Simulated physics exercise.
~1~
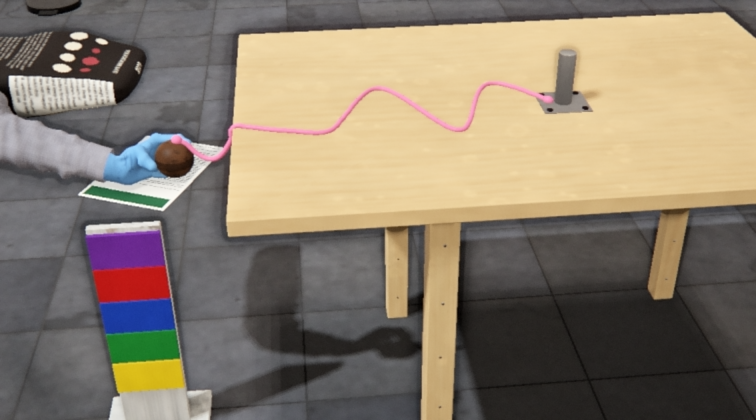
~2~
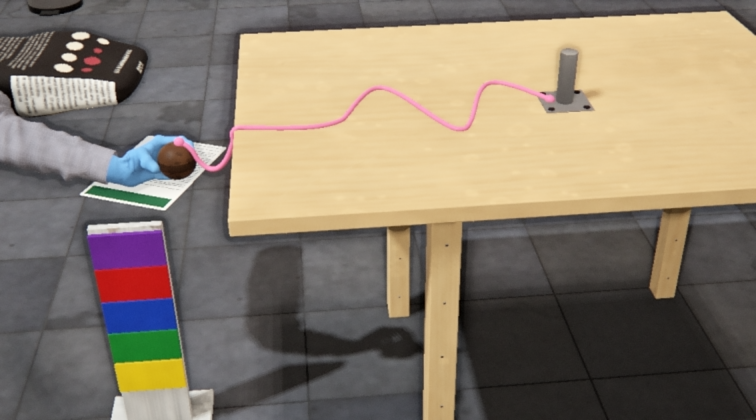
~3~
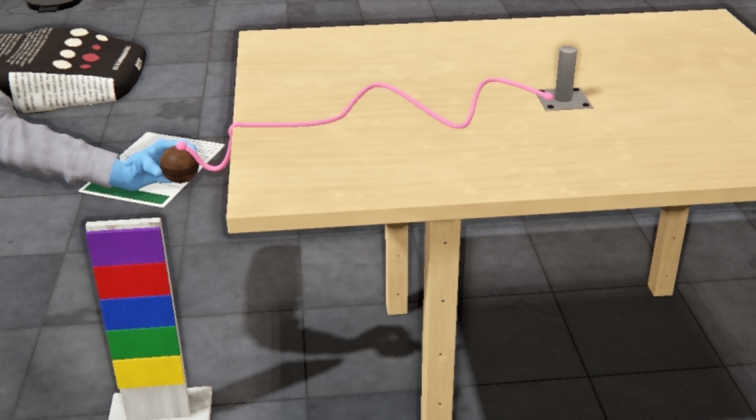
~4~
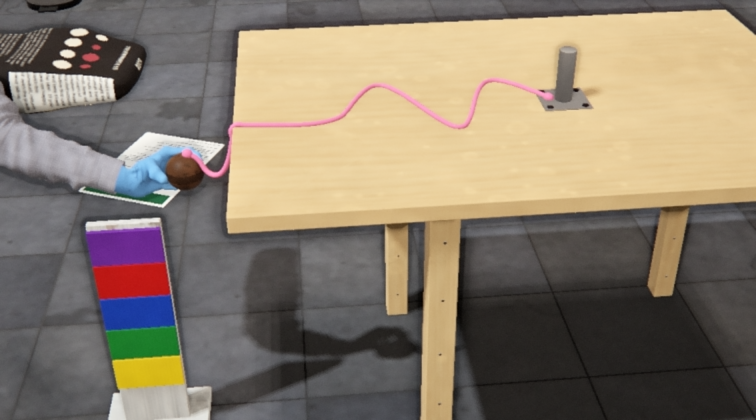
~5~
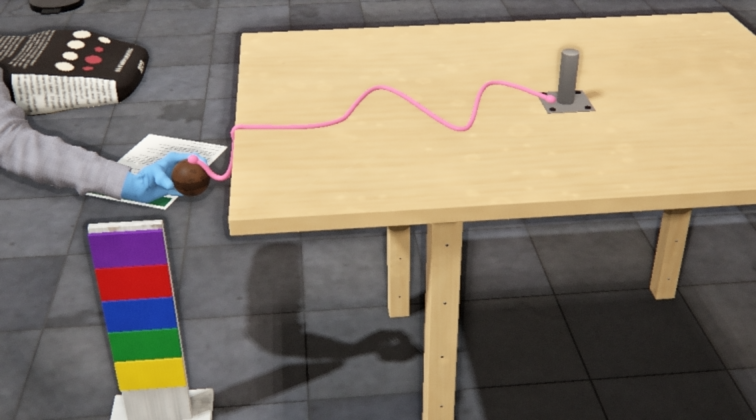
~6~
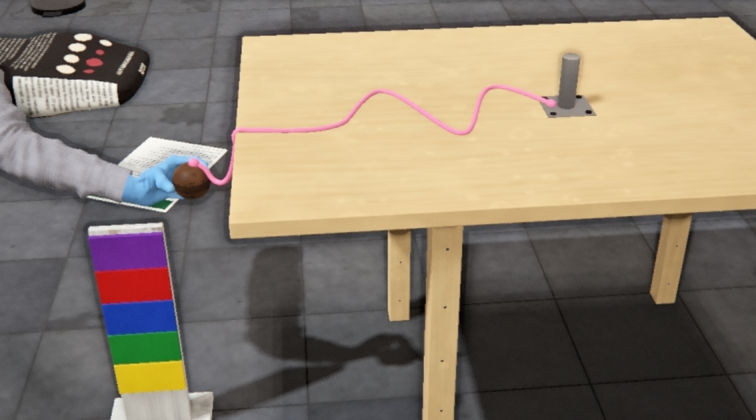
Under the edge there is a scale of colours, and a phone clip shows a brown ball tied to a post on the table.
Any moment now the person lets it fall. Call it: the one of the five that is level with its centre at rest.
My call is yellow.
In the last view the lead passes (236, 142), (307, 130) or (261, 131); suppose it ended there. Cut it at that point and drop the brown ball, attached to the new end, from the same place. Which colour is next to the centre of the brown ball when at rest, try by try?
Try 1 - blue; try 2 - purple; try 3 - red.
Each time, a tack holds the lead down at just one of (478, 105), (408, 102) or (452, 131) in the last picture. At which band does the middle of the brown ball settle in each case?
For the first place it's green, for the second red, and for the third blue.
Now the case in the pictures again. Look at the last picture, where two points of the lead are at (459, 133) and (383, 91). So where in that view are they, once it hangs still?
(362, 117) and (239, 127).
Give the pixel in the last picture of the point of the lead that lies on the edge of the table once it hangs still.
It's near (377, 92) in the last picture.
Soon after, ball near (272, 371); level with yellow.
After that, ball near (254, 371); level with yellow.
In the end, ball near (263, 373); level with yellow. Its middle rests at the yellow band.
